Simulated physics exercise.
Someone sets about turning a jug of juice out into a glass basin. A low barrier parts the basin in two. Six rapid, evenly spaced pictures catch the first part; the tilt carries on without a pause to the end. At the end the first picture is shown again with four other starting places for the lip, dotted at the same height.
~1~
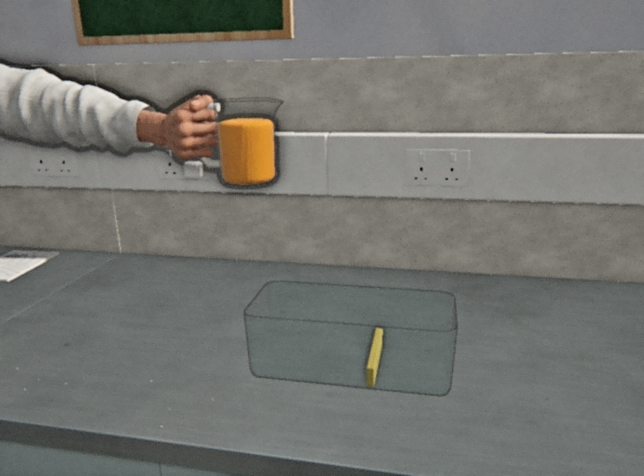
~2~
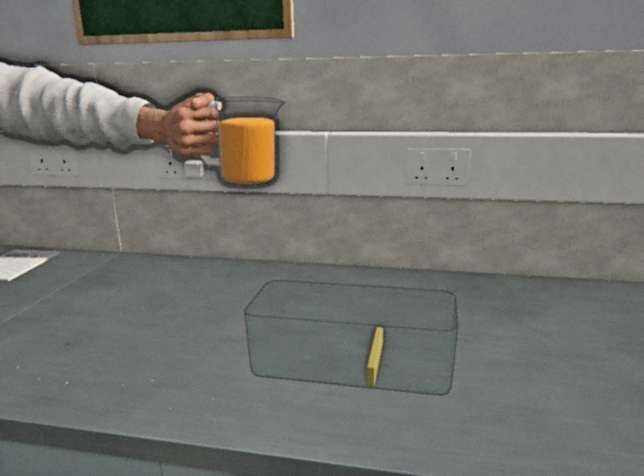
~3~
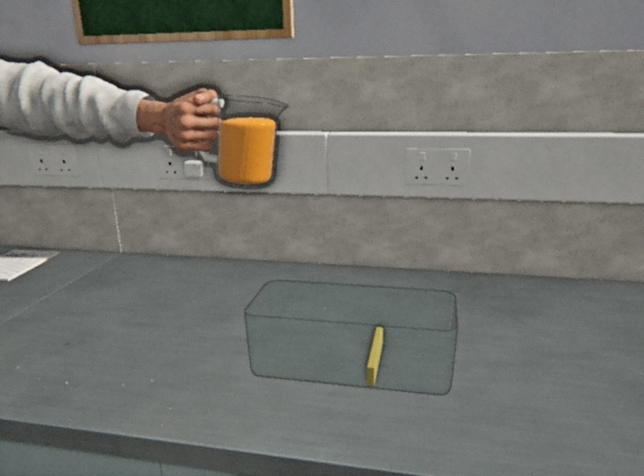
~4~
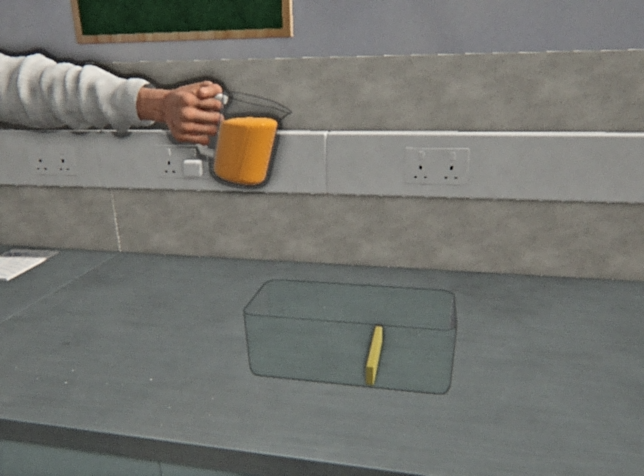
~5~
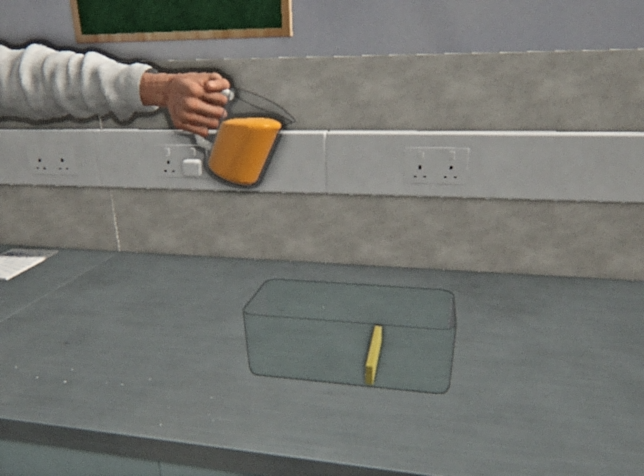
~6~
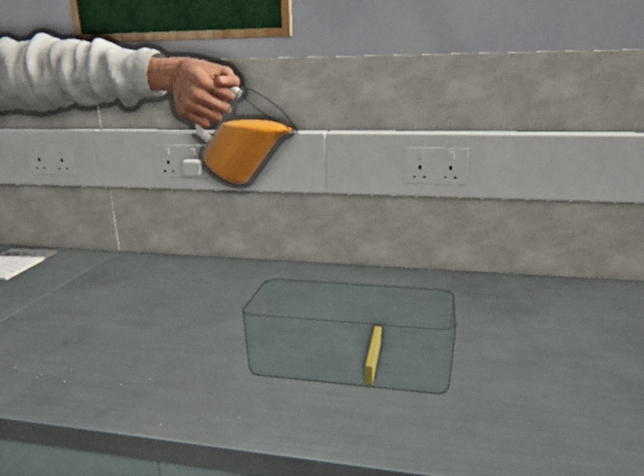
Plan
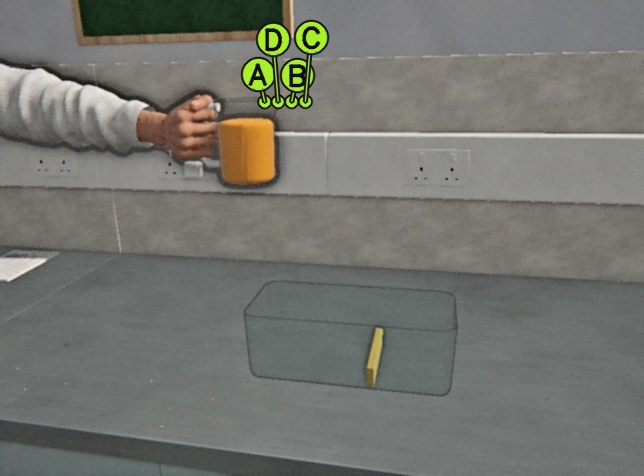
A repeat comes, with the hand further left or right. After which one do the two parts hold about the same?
Best: C.
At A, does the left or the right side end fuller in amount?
The left one.
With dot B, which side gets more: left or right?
The left side.
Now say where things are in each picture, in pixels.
Upright, lip at (283, 101); basin from (251, 373) to (451, 393); top of the wall at (375, 347); nothing has left yet, in the first frame.
Upright, lip at (284, 102); nothing has left yet, in the second frame.
Tipped about 7°, lip at (287, 106); nothing has left yet, in the third frame.
Tipped about 15°, lip at (291, 112); nothing has left yet, in the fourth frame.
Tipped about 25°, lip at (295, 121); nothing has left yet, in the fifth frame.
Tipped about 37°, lip at (297, 133); nothing has left yet, in the sixth frame.
On the marked copy, A at (264, 101); B at (291, 101); C at (305, 101); D at (278, 101).
If A is chosen, about 79 % ends left of the wall and 14 % right of it; 7 % is lost outside.
If B is chosen, about 84 % ends left of the wall and 10 % right of it; 6 % is lost outside.
If C is chosen, about 44 % ends left of the wall and 53 % right of it; 3 % is lost outside.
If D is chosen, about 83 % ends left of the wall and 9 % right of it; 8 % is lost outside.
